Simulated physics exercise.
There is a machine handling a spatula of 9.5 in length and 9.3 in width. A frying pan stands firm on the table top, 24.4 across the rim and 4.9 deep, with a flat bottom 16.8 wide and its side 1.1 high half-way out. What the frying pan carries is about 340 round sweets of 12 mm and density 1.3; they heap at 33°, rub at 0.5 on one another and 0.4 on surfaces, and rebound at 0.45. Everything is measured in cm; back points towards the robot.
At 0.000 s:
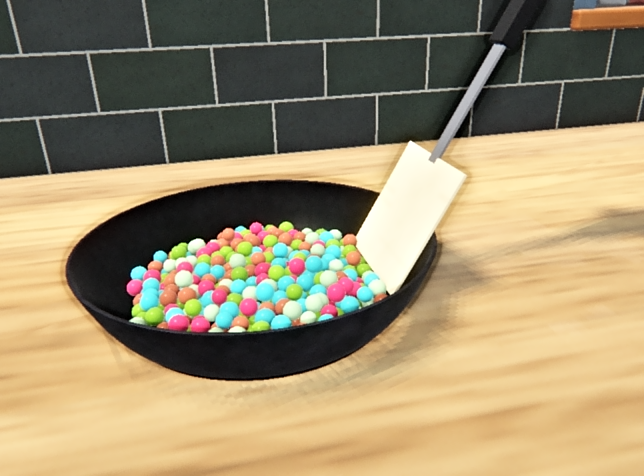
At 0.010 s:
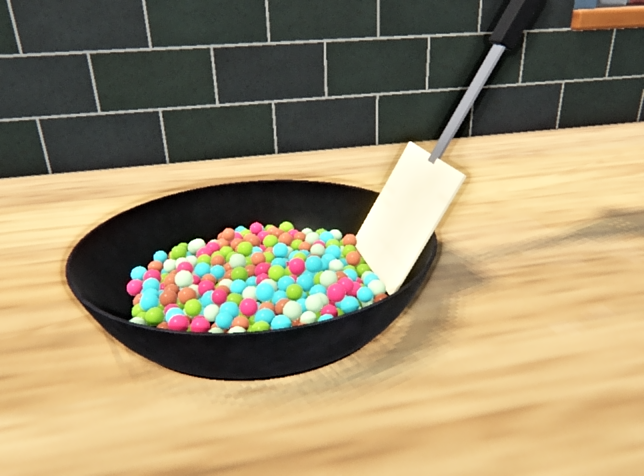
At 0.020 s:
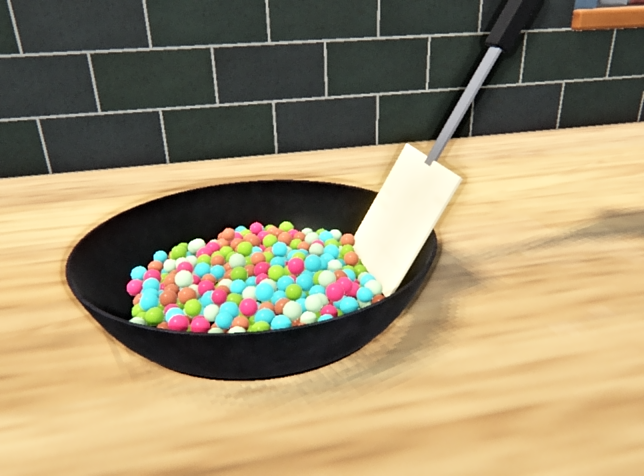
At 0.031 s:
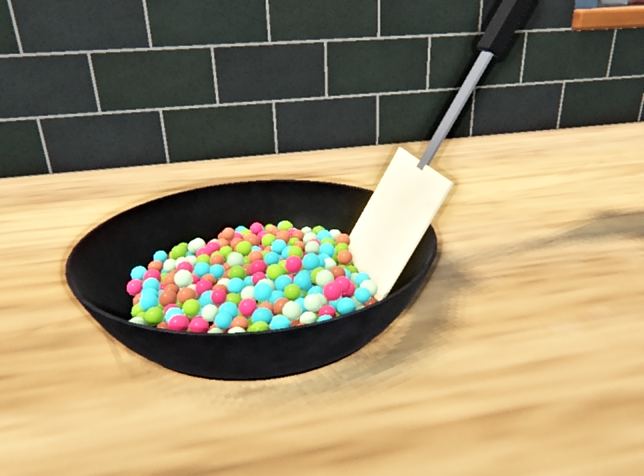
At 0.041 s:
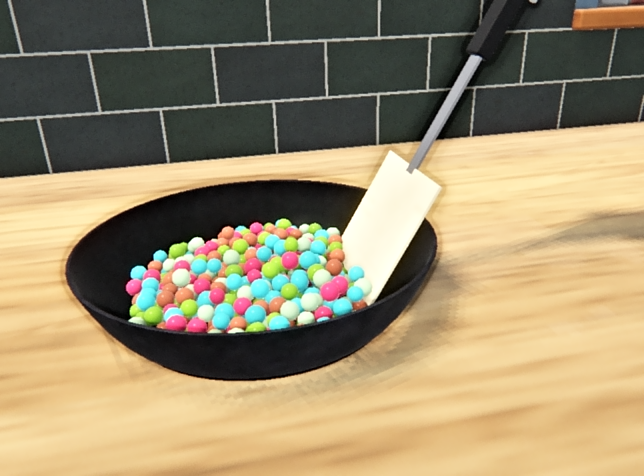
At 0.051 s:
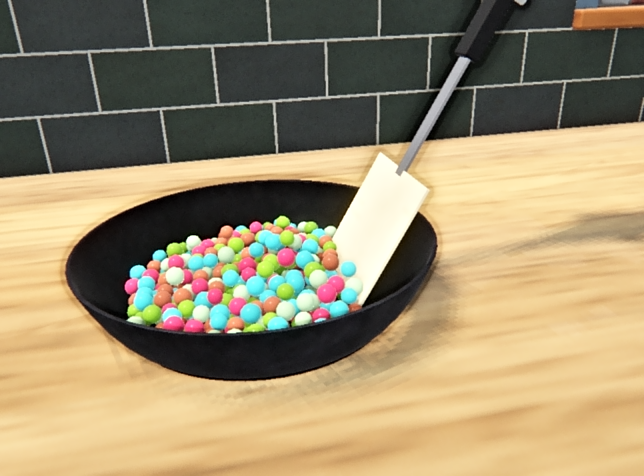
A black frying pan full of small pink, blue, green, white and orange balls sits on a light wooden counter, seen from slightly above, with dark green tiles behind. A cream spatula with a grey shaft and black handle leans into the pan's right side. Initially almost still, the spatula slides slowly left, nudging the nearest balls into a slightly higher heap, while pan and camera stay still.
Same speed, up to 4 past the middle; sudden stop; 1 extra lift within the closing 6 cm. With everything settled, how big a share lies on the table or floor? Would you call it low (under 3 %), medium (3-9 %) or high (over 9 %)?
I would call it low.
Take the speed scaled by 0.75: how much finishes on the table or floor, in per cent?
0 %.
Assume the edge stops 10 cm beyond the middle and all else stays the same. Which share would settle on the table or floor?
Result: Approx. 40 %.
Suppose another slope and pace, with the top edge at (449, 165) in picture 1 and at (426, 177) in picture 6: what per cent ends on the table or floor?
0 per cent.
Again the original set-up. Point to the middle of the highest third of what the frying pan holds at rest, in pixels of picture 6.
Pixel estimate: About (143, 265).
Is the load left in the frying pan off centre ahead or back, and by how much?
Roughly 5.0 cm ahead.
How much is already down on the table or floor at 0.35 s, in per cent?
About 0 per cent.
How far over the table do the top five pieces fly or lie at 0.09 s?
Somewhere around 5 centimetres high.
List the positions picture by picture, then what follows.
In the first picture, spatula top edge at (436, 157), sloping 60°; upper third of the load around (264, 267), from x 135 to 380, top at y 230; 337 in the frying pan.
In the second picture, spatula top edge at (435, 157), sloping 60°; upper third of the load around (264, 267), from x 135 to 380, top at y 230.
In the third picture, spatula top edge at (432, 159), sloping 60°; upper third of the load around (264, 267), from x 135 to 380, top at y 230.
In the fourth picture, spatula top edge at (424, 164), sloping 60°; upper third of the load around (265, 266), from x 135 to 370, top at y 230.
In the fifth picture, spatula top edge at (413, 167), sloping 60°; upper third of the load around (272, 265), from x 135 to 370, top at y 225.
In the sixth picture, spatula top edge at (402, 170), sloping 60°; upper third of the load around (270, 263), from x 135 to 370, top at y 225; 337 in the frying pan.
By 0.09 s, sloping 60°, highest piece 6 above the table; 337 in the frying pan.
By 0.13 s, sloping 60°, highest piece 6 above the table; 337 in the frying pan.
By 0.35 s, sloping 60°, highest piece 6 above the table; 333 in the frying pan, 3 on the table or floor, 1 on the blade or in flight.
By 1.40 s, sloping 60°, highest piece 5 above the table; 333 in the frying pan, 4 on the table or floor.
Final count, 333 in the frying pan, 4 on the table or floor. That is 1 % on the table or floor.
